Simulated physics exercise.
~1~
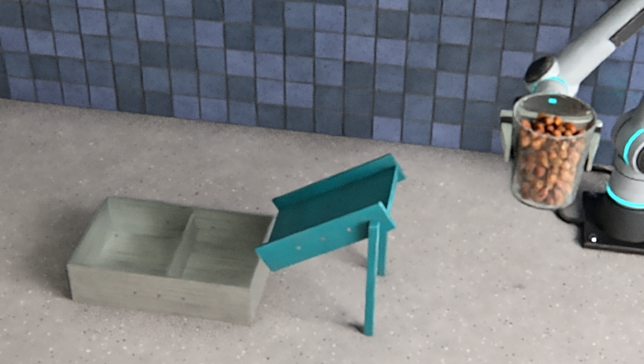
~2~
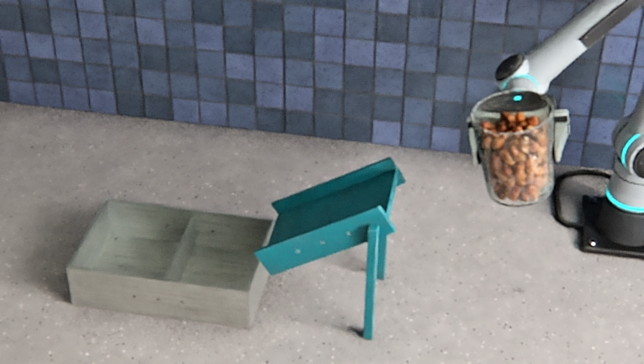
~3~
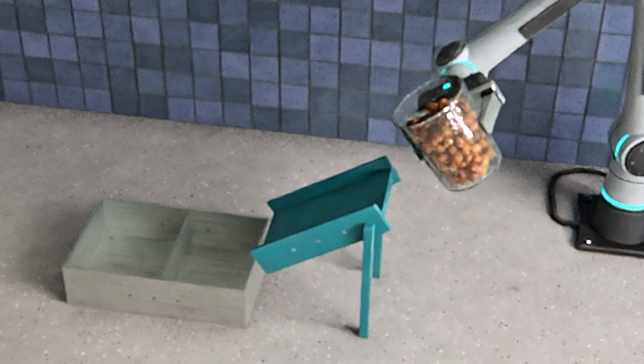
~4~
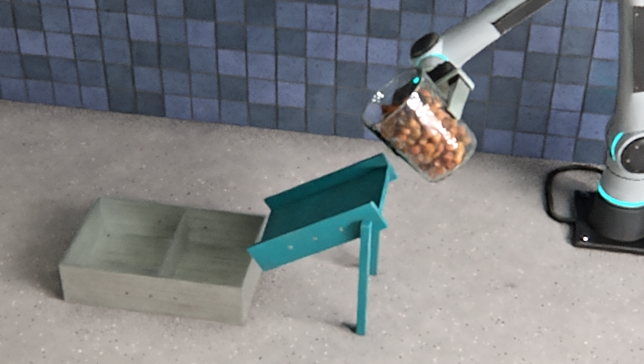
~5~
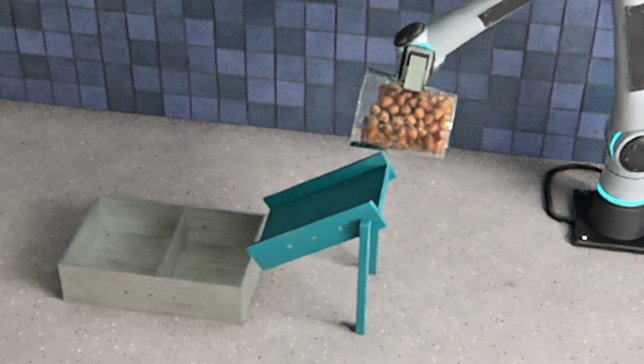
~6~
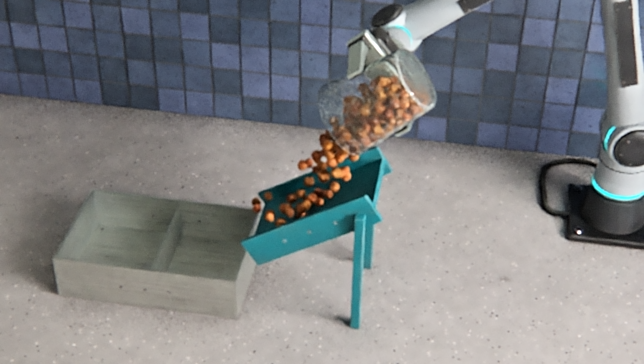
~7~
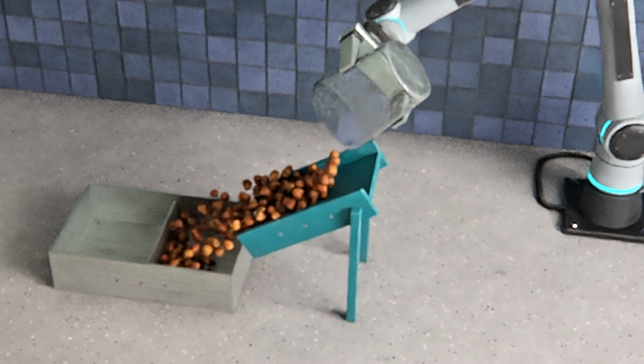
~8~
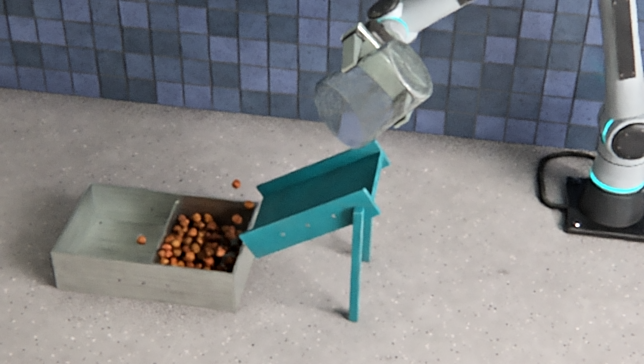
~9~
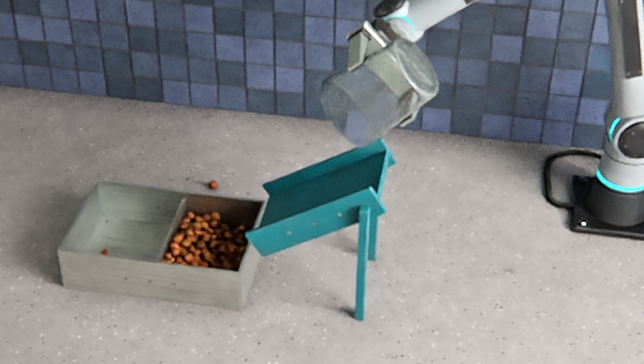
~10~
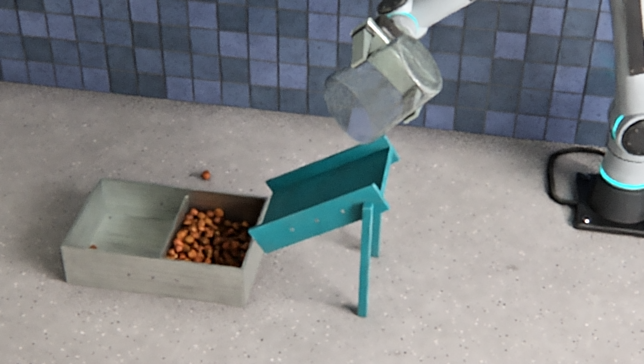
On a speckled grey countertop before a blue tiled wall, seen from slightly above, a robot arm on the right grips a clear beaker full of hazelnuts. A sloping teal chute stands in the middle, its low end meeting a grey-green box divided in two on the left. The arm carries the beaker left, tilting it over the chute until the nuts tumble out. They slide down into the box's nearer right-hand compartment. Nearly all settle there in a heap, while one lies on the counter behind the box and the emptied beaker stays upturned above the chute.
